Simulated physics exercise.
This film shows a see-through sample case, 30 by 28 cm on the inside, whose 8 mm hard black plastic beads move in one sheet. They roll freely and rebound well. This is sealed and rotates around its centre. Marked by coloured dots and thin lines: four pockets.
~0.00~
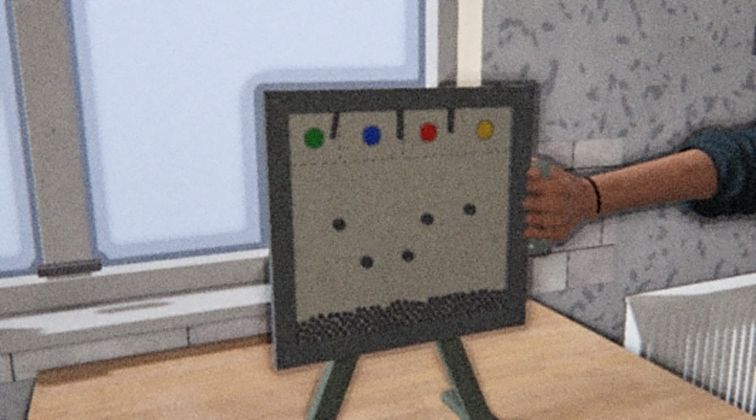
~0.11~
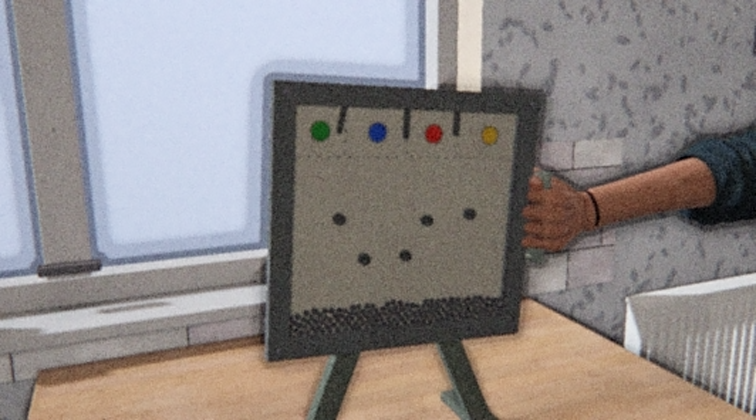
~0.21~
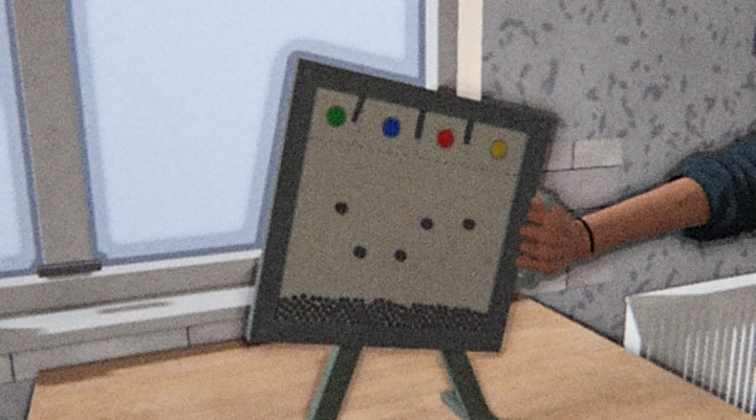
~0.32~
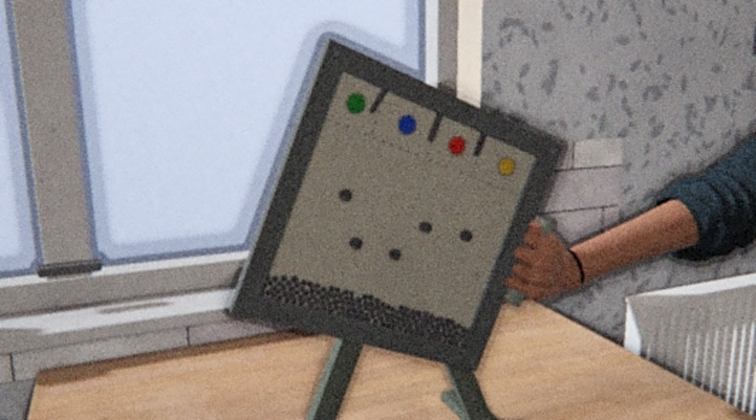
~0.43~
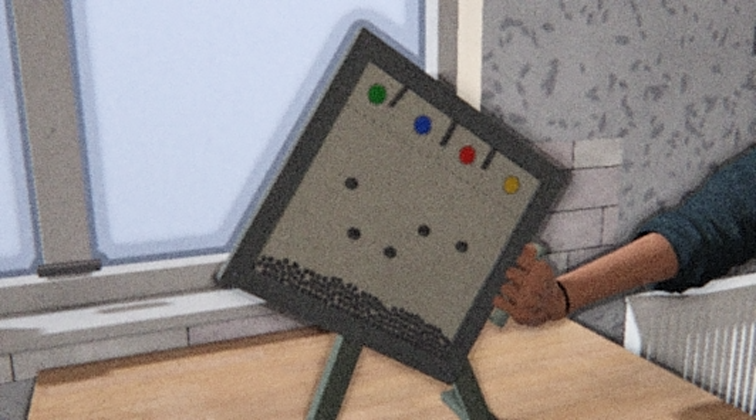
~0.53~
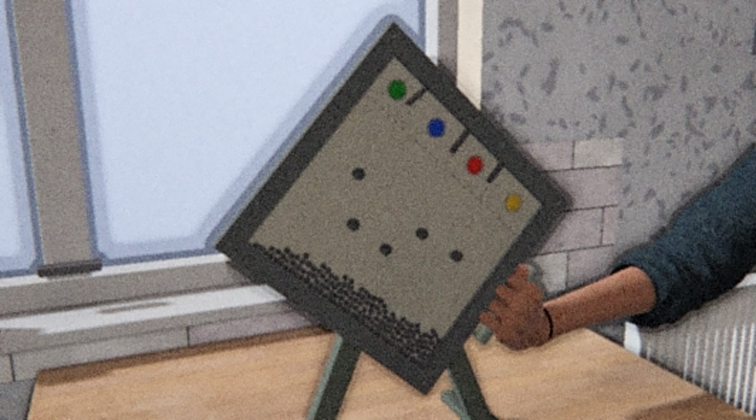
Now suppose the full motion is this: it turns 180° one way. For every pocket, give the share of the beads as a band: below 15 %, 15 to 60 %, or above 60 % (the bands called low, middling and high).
Red: 15 to 60 %; blue: Below 15 %; green: Below 15 %; yellow: 15 to 60 %.
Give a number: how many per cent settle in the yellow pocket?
Some 55 percent.
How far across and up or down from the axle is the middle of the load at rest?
The middle sits around 8 cm left of it and 10 cm below it.
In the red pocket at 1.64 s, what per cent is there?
Around 0 per cent.
By 1.09 s, it stands 93° clockwise; the beads' middle is 7 cm left of and 11 cm below the centre; nothing in the marked areas.
By 1.64 s, it stands 143° clockwise; the beads' middle is 6 cm left of and 12 cm below the centre; yellow 45 %.
By 2.12 s, it stands 180° clockwise; the beads' middle is 10 cm left of and 9 cm below the centre; red 15 %, yellow 55 %.
Settled by 3.0 s, it stands 180° clockwise; red 30 %, blue 0 %, green 0 %, yellow 55 %, elsewhere 15 %.
